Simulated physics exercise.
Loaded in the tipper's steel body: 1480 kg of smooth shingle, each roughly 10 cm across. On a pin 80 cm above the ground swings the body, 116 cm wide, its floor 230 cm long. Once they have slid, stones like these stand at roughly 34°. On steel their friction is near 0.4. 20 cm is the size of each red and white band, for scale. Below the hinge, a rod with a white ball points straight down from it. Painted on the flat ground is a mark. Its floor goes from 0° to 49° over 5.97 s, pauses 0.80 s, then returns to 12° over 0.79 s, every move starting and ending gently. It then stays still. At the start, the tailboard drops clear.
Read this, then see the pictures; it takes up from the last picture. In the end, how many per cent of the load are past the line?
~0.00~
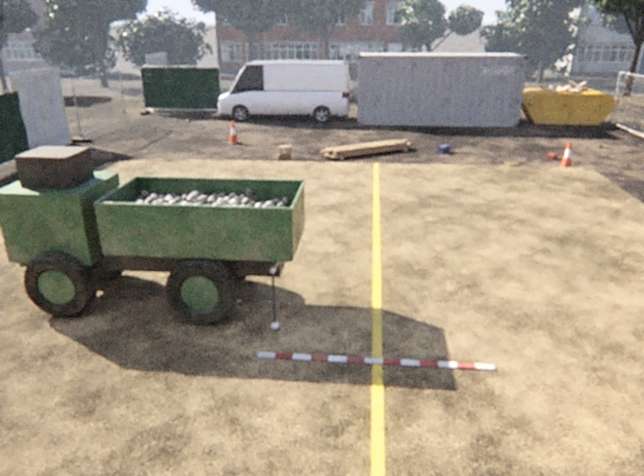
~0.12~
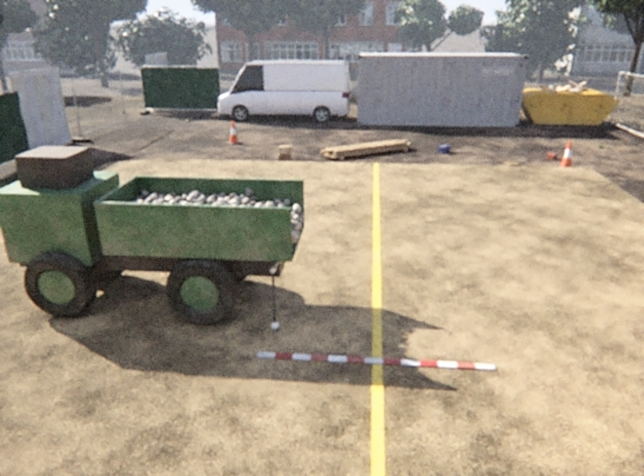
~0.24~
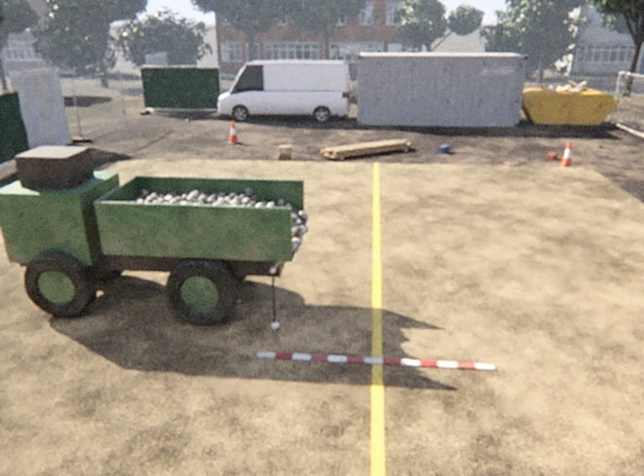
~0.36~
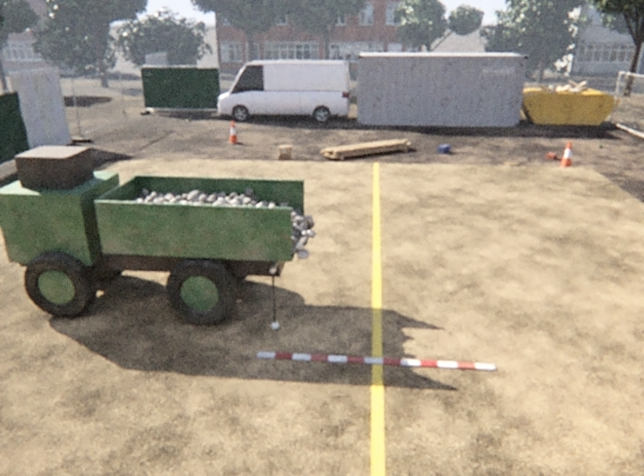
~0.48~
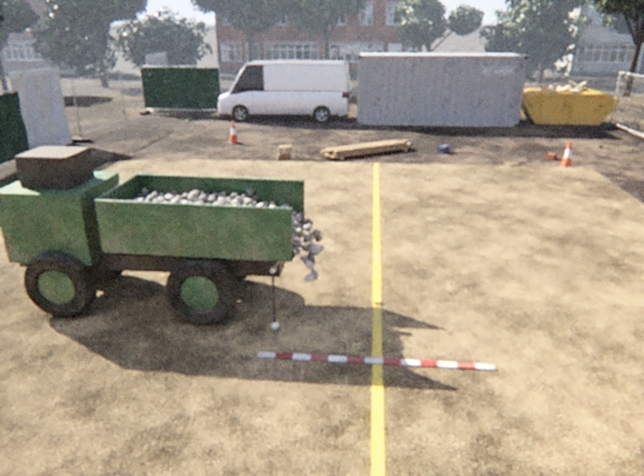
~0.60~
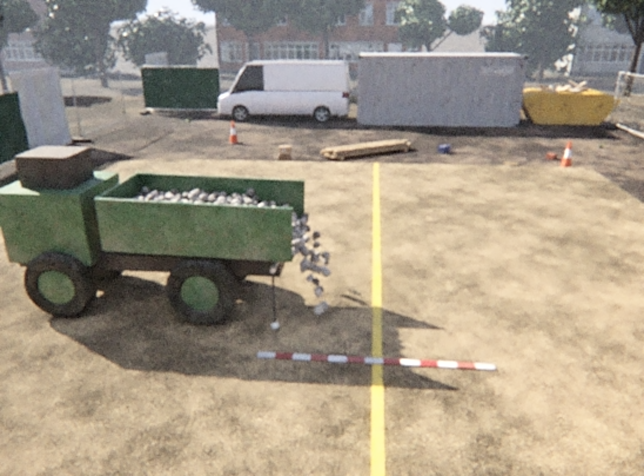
Roughly 35 per cent ends up past the line.
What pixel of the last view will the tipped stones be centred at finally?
Resting centre: About (360, 297).
After 4.5 s the floor is at 41°; 1 % in the body, 68 % short of the line, 31 % past the line; the foremost stones are at (457, 302).
After 6.1 s the floor is at 49°; 0 % in the body, 64 % short of the line, 36 % past the line; the foremost stones are at (471, 303).
After 8.0 s the floor is at 12°; 0 % in the body, 64 % short of the line, 36 % past the line; the foremost stones are at (471, 303).
After 11.1 s the floor is at 12°; 0 % in the body, 64 % short of the line, 36 % past the line; the foremost stones are at (471, 303).
